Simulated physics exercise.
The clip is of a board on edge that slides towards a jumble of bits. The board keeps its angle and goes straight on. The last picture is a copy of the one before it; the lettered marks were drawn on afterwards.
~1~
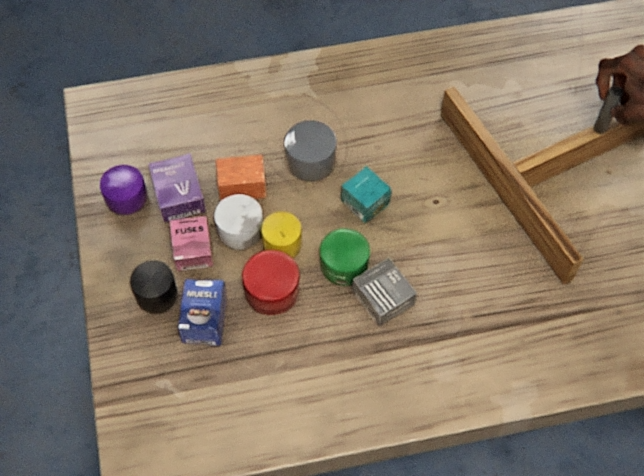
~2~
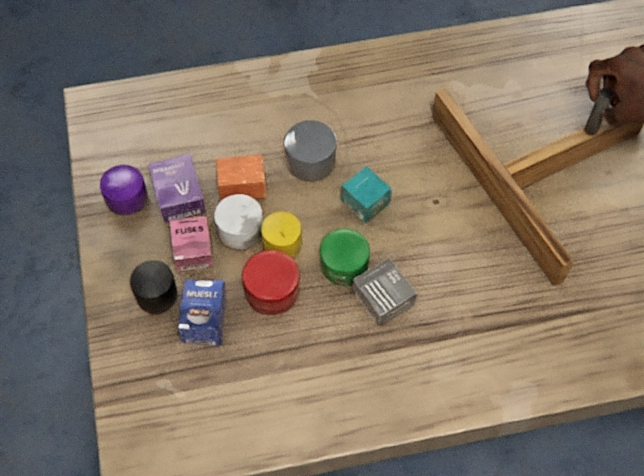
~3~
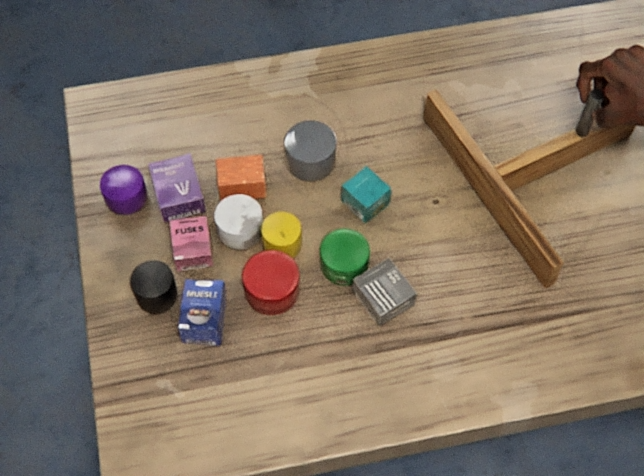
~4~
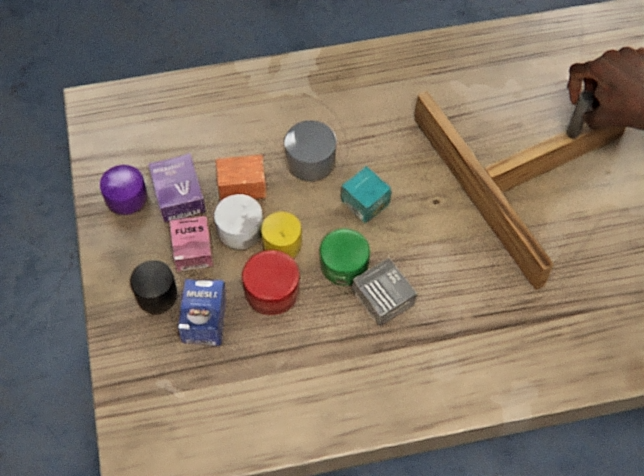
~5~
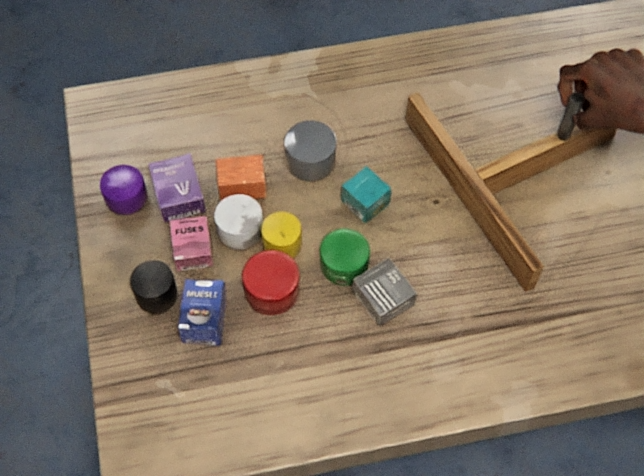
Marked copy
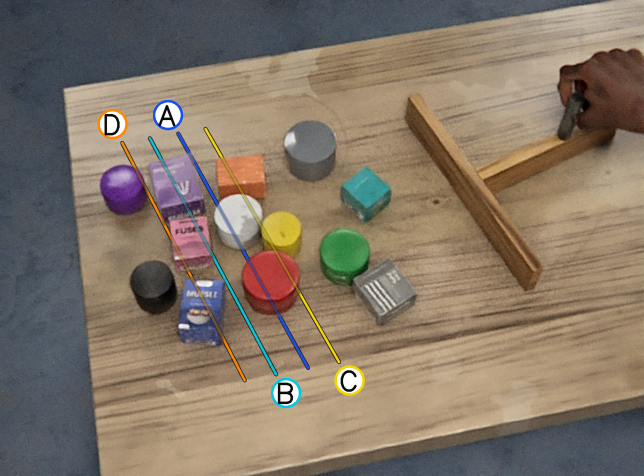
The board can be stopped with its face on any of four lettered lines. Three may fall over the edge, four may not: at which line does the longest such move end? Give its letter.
No farther than D.
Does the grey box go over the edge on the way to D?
No.
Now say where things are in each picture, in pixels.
The first frame shows purple packet (177, 188); black tin (155, 287); yellow tin (282, 236).
The second frame shows board (502, 172); orange block (241, 179).
The third frame shows board (491, 173); red jar (272, 283).
The fourth frame shows board (482, 175); green tub (344, 257).
The fifth frame shows board (473, 177); white tin (239, 222); grey box (384, 292); purple pot (124, 189).
On the marked copy, A at (239, 243); B at (208, 248); C at (268, 238); D at (179, 254).
Following D. Soon after the start, board (369, 195); grey pot (298, 156); turquoise packet (335, 201).
Later, board (265, 213); purple pot (95, 184); black tin (139, 295).
In the end, board (179, 228); black tin over the edge; purple packet over the edge; two fallen.
As for the rest, A is within the limit but short; B is within the limit but short; C is within the limit but short.
